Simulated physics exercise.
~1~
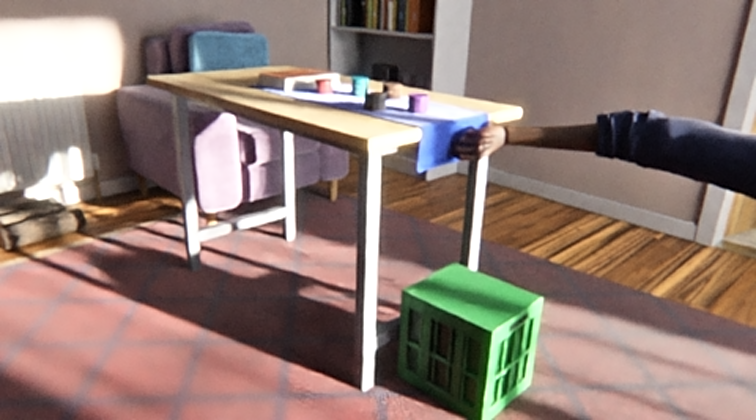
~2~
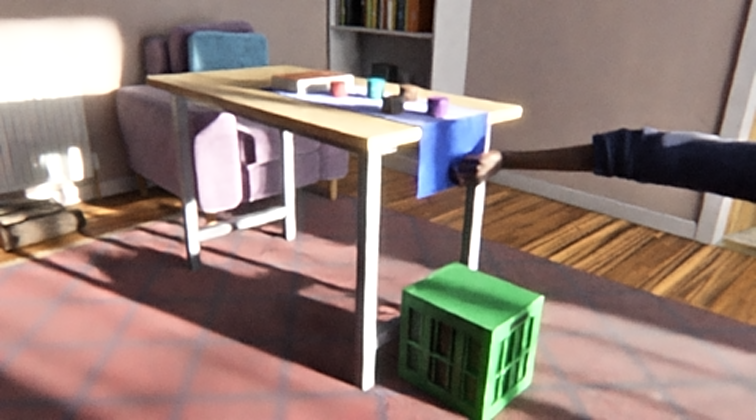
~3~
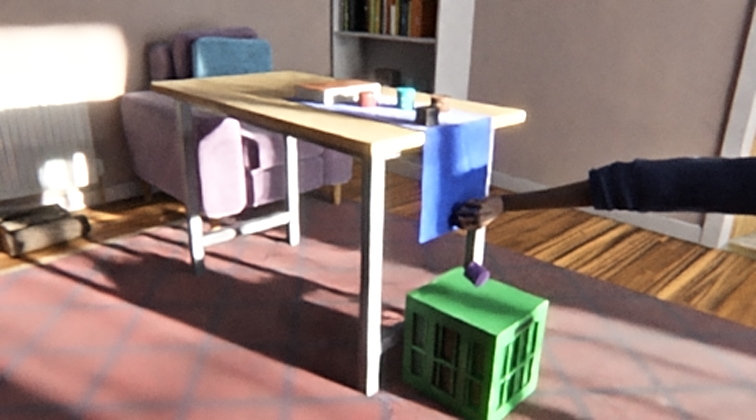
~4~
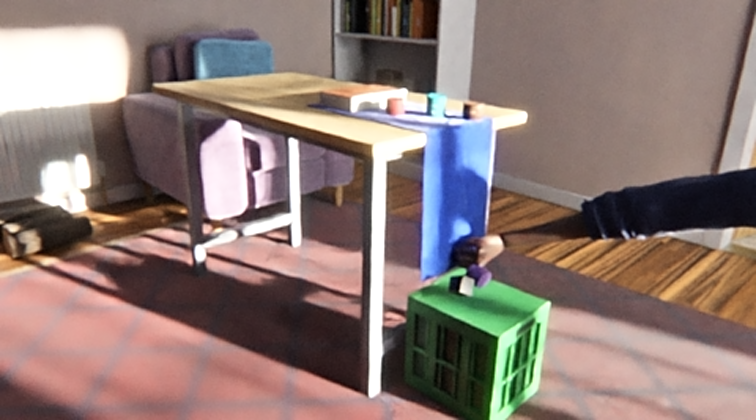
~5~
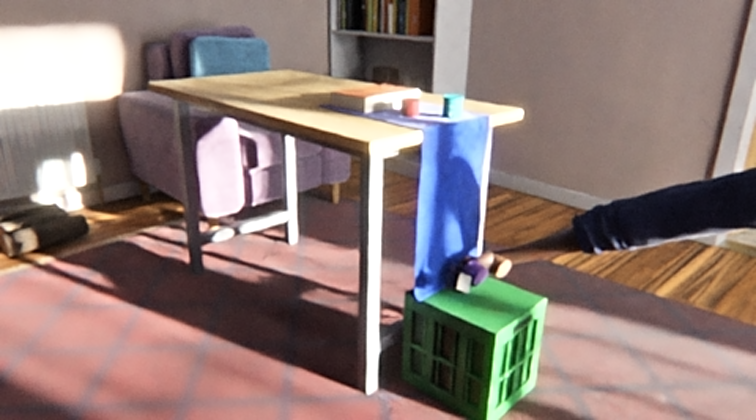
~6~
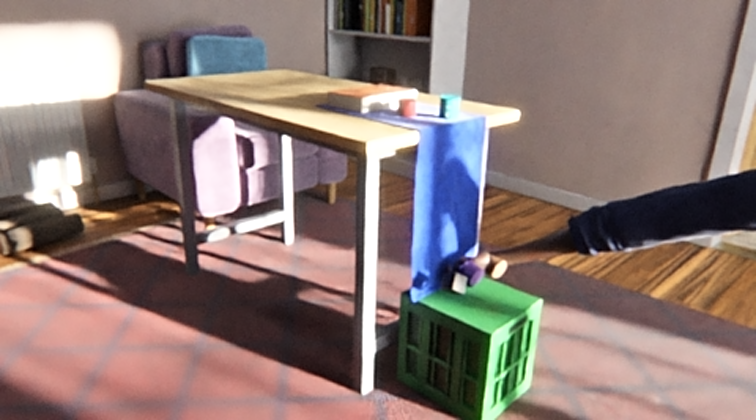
A blue runner was drawn slowly over the table's edge by a hand, and the purple pot, then the black cube, then the brown pot dropped onto the green crate, where the cloth's end came to rest while turquoise and reddish pots stayed up beside a book.
